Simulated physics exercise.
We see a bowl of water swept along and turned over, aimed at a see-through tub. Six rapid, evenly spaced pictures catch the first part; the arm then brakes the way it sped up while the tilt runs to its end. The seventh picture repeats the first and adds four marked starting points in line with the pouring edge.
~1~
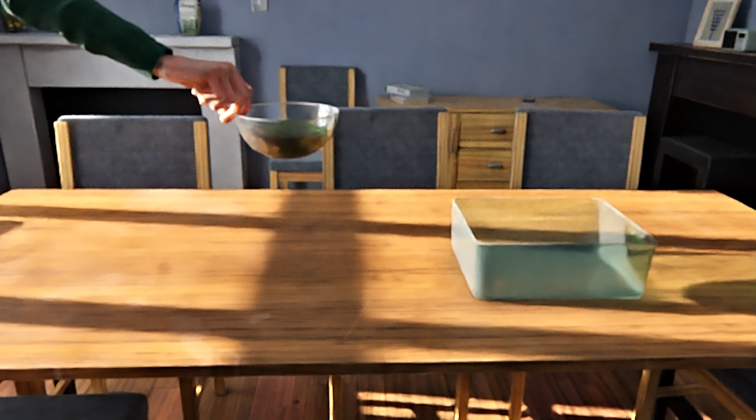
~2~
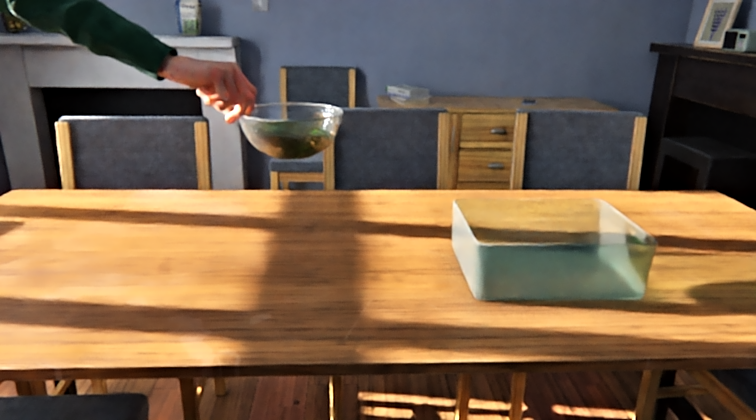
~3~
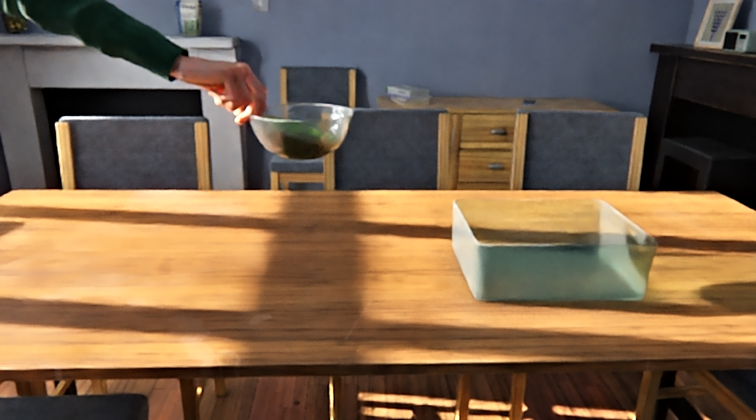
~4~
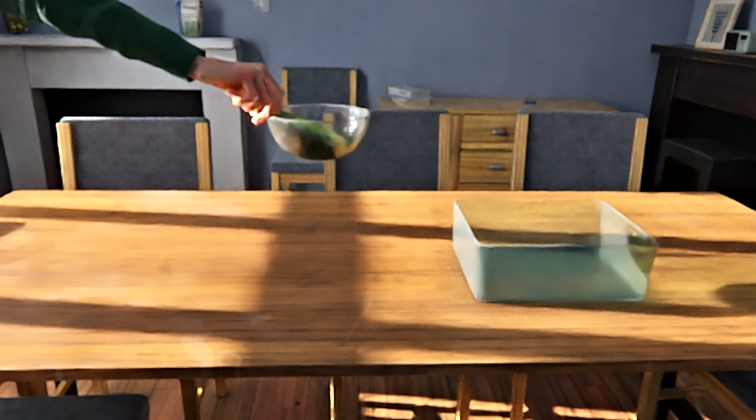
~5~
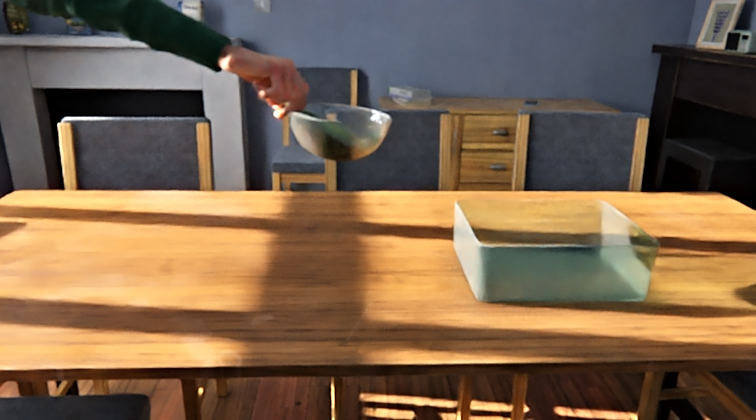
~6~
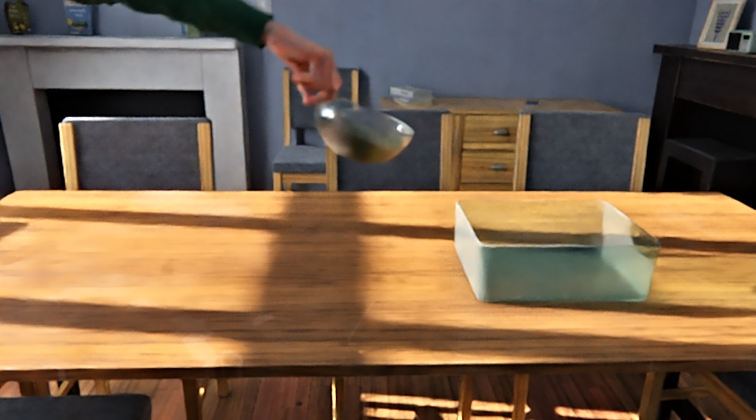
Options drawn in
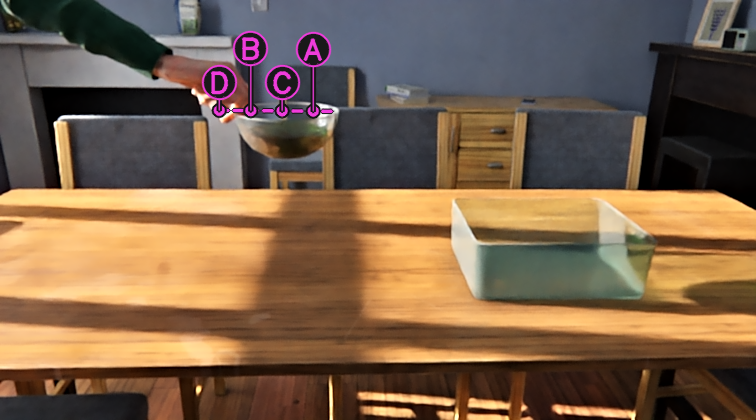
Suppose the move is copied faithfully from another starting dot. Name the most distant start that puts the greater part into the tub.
A will do.
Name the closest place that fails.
That would be C.
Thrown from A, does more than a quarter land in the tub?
Yes, clearly.
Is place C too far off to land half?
Yes, it does.
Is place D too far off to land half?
Yes, it does.
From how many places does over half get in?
One of them.
In magenta, A at (313, 111); B at (250, 110); C at (282, 110); D at (219, 110).
For place A, about 66 % lands in the tub, 26 % falls short and 9 % goes beside or beyond.
For place B, about 0 % lands in the tub, 98 % falls short.
For place C, about 31 % lands in the tub, 65 % falls short and 4 % goes beside or beyond.
For place D, about 0 % lands in the tub, 100 % falls short.
